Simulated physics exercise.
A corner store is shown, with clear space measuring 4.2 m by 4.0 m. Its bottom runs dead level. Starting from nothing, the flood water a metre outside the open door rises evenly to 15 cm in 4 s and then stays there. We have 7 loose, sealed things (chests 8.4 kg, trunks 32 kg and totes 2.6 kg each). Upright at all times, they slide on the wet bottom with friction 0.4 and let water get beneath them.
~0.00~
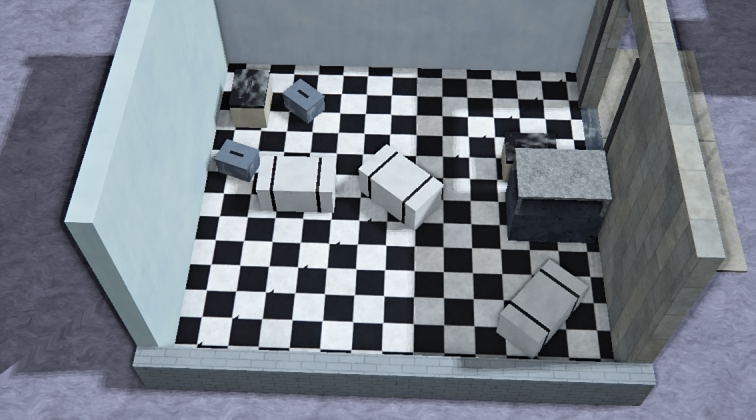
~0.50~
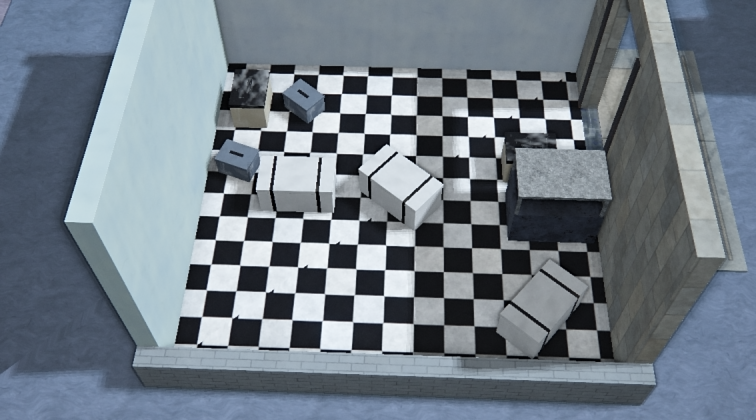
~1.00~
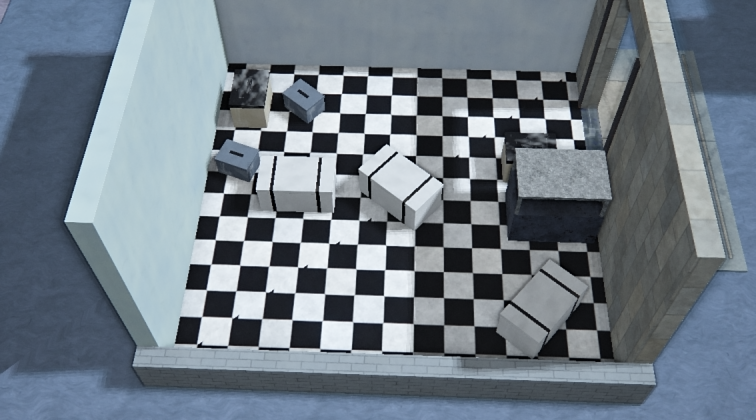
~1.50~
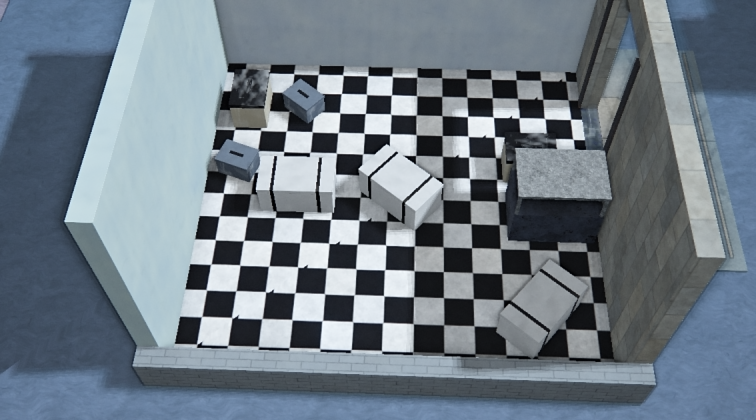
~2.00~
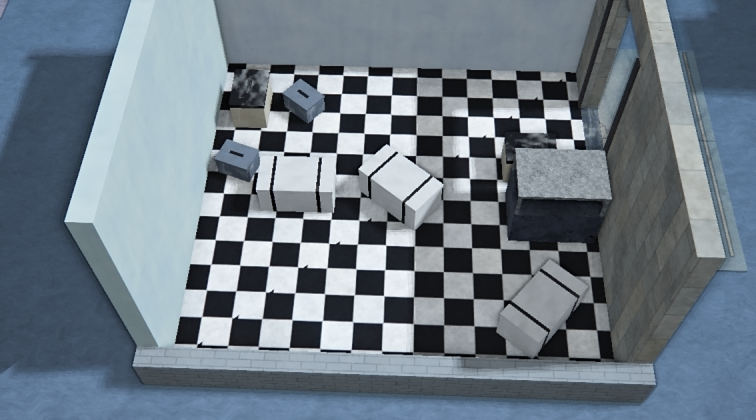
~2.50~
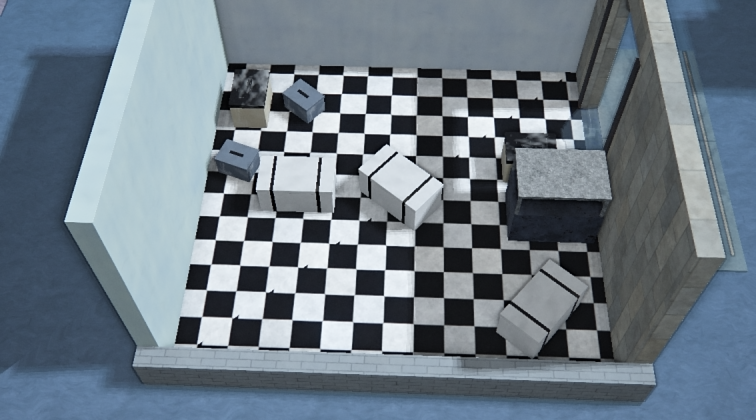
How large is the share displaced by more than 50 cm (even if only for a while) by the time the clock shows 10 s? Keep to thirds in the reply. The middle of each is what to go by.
My answer: One to two thirds.
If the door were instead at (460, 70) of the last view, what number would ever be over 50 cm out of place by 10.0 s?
That would give 1.
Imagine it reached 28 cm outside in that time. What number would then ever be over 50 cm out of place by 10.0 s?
Count: 6.
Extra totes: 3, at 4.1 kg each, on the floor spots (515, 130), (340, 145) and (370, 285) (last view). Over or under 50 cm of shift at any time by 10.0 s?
In order: Farther; farther; not as far.
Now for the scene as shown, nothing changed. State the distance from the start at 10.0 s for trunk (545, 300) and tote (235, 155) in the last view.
They've ended up 0 cm and 200 cm away, in that order.
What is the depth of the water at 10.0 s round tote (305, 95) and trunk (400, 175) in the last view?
First roughly 7 cm, second roughly 4 cm.
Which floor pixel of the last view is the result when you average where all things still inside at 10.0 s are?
Averaged position, last view: Near pixel (323, 230).
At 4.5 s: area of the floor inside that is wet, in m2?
Somewhere about 4.0 m2, give or take.
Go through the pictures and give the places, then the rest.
A chest at (531, 147) rests on the ground; a trunk at (545, 300), on the bottom; water covers 0.0 m2; 0 of 7 have shifted, in the first frame.
A chest at (531, 147) rests on the ground; a trunk at (545, 300) rests on the ground; 0.0 m2 under water; 0 of 7 have shifted, in the second frame.
A chest at (531, 147) rests on the ground; a trunk at (545, 300), on the bottom; water covers 0.0 m2; 0 of 7 have shifted, in the third frame.
A chest at (531, 147), on the bottom; a trunk at (545, 300), on the bottom; water covers 0.0 m2; 0 of 7 have shifted, in the fourth frame.
A chest at (531, 147), on the bottom; a trunk at (545, 300), on the bottom; water covers 0.0 m2; 0 of 7 have shifted, in the fifth frame.
A chest at (531, 147) rests on the ground; a trunk at (545, 300), on the bottom; water covers 0.2 m2; 0 of 7 have shifted, in the sixth frame.
After 3.5 s 0 of 7 are over 50 cm from their spots; 0 afloat.
After 4.5 s 0 of 7 are over 50 cm from their spots; 0 afloat.
After 7.0 s 1 of 7 are over 50 cm from their spots; 2 afloat.
After 10.0 s 4 of 7 are over 50 cm from their spots, and 4 have been at some point; 2 afloat.
